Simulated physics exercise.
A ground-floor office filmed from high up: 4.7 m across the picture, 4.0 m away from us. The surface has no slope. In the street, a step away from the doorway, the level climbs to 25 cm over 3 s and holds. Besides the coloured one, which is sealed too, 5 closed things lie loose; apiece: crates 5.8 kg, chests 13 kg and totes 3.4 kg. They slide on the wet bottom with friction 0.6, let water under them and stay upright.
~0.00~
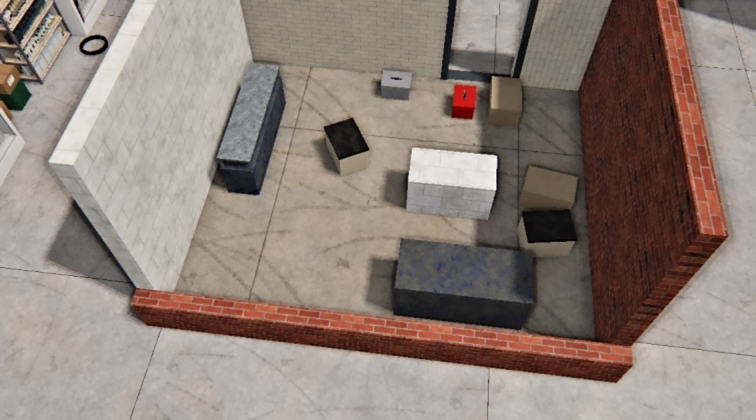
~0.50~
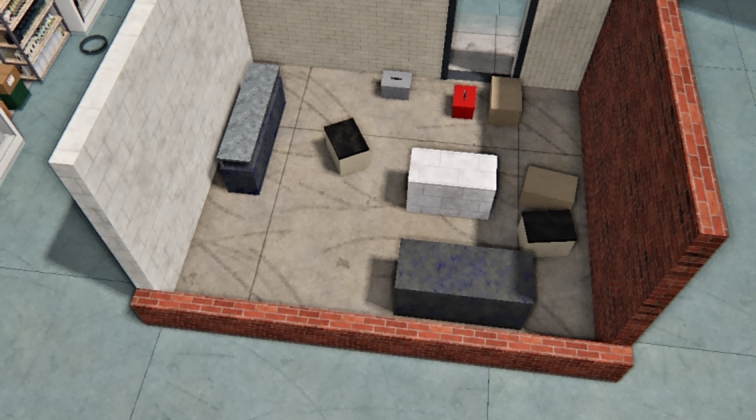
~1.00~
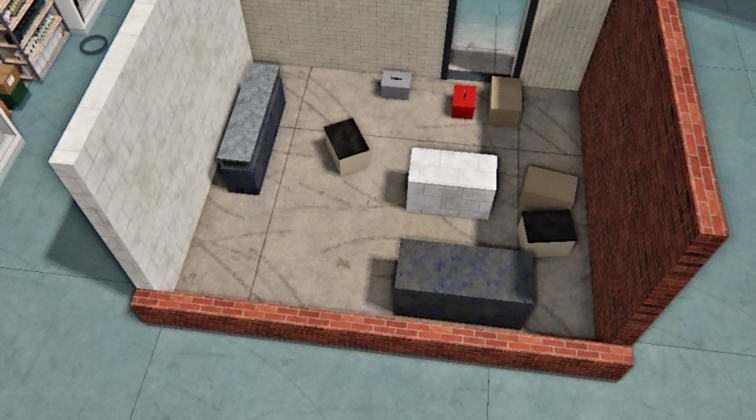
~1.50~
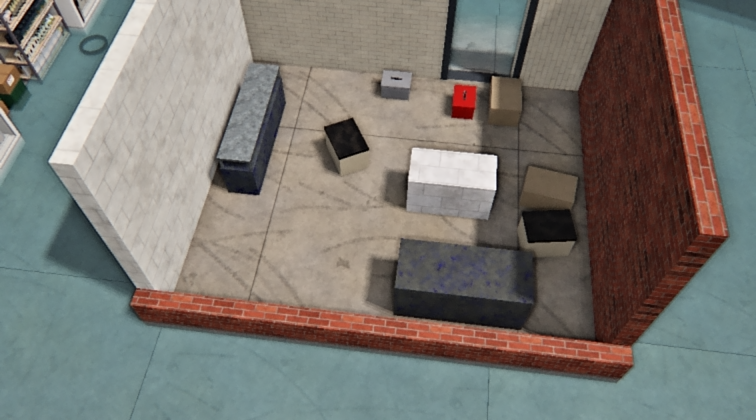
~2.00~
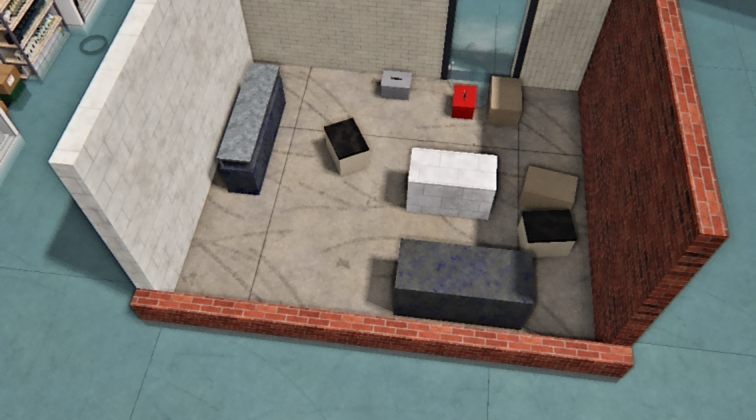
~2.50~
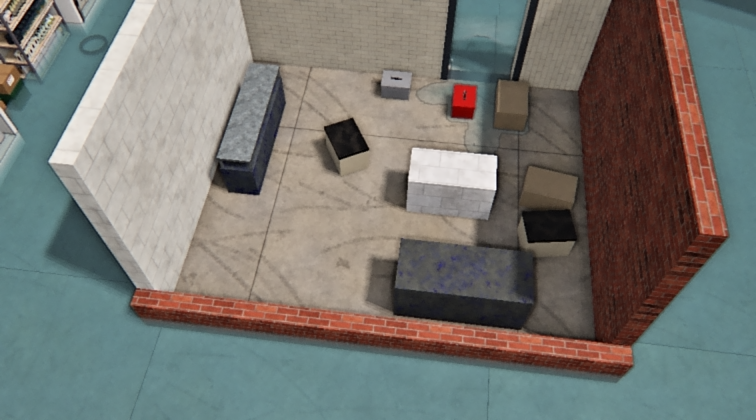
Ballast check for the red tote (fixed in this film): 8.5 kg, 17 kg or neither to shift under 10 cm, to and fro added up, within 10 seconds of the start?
I expect that neither weight holds it.
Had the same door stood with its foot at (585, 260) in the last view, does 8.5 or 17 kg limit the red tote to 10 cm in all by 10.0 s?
In that case the smaller load will do.
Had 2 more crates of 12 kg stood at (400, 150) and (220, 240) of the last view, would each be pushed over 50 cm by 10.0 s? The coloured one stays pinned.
In turn: Less, less.
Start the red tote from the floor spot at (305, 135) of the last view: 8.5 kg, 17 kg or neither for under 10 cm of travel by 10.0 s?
The smaller is enough.
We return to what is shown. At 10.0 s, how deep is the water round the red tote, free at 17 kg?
About 7 cm.
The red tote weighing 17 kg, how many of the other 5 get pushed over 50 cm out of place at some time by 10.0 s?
4 of them.
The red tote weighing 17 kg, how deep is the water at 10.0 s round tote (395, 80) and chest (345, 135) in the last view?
About 3 and 8 cm.
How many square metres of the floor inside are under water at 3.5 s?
About 5.0 m2.
After 3.5 s the red tote would be 73 cm from its start with 8.5 kg and 20 cm from its start with 17 kg; 6 cm of water round it then.
After 4.5 s the red tote would be 129 cm from its start with 8.5 kg and 52 cm from its start with 17 kg; 5 cm of water round it then.
After 7.0 s the red tote would be 263 cm from its start with 8.5 kg and 52 cm from its start with 17 kg; 6 cm of water round it then.
After 10.0 s the red tote would be 280 cm from its start with 8.5 kg and 52 cm from its start with 17 kg; 7 cm of water round it then.
